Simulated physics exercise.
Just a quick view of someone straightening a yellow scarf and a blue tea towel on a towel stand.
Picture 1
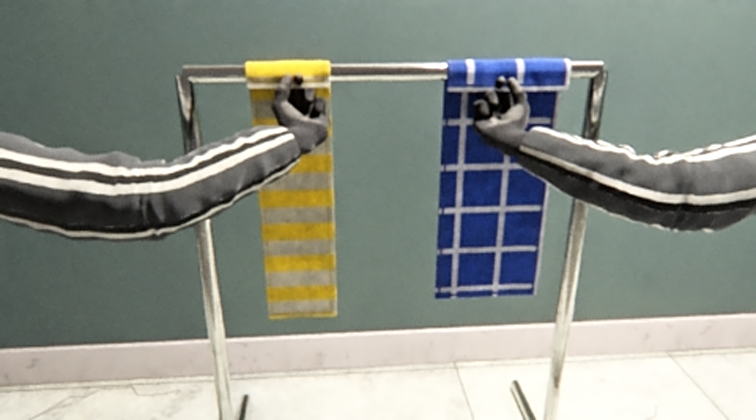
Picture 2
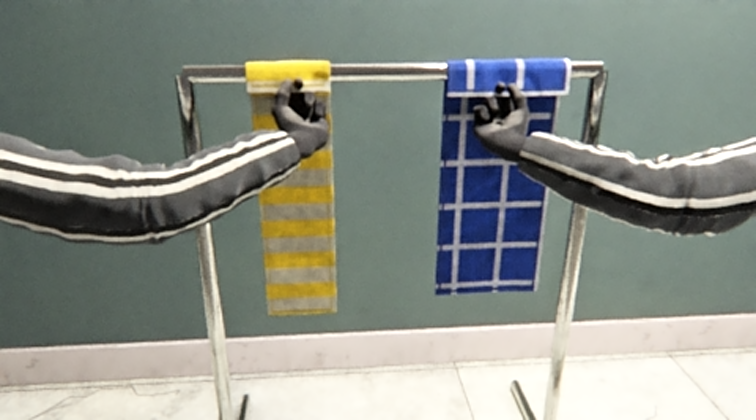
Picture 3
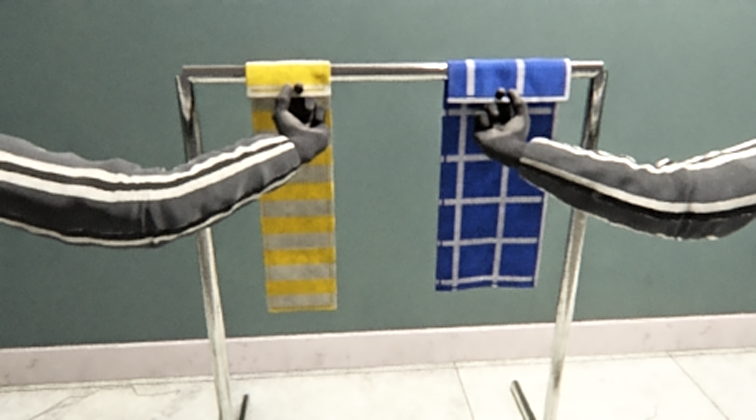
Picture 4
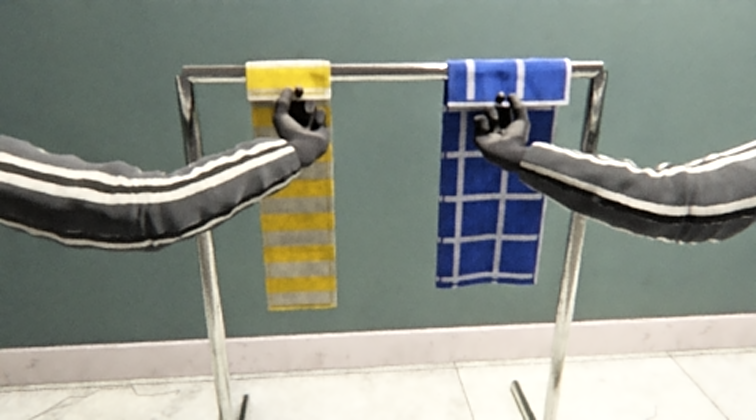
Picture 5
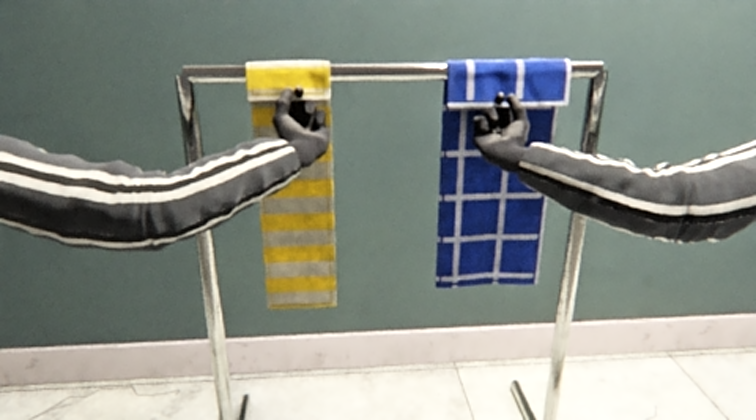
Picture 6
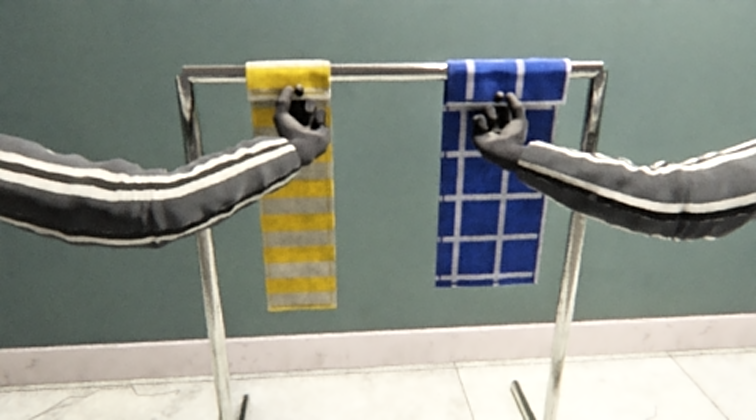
At a metal towel stand before a green wall, two gloved hands draw the short front ends of a yellow striped cloth on the left and a blue checked cloth on the right slightly downward, then stay almost still.
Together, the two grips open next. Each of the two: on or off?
Yellow scarf - off, blue tea towel - off.
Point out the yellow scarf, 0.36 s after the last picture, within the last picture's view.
At that moment: (303, 312).
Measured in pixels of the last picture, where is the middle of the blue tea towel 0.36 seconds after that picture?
Roughly (488, 257).
Then, 0.36 s after the last picture, scarf clear of the rail and dropping near (303, 312); tea towel clear of the rail and dropping near (488, 257).
Then, 0.62 s after the last picture, scarf in a heap on the floor; tea towel in a heap on the floor.
At rest, scarf in a heap on the floor; tea towel in a heap on the floor. The yellow scarf slides off and the blue tea towel slips to the floor.
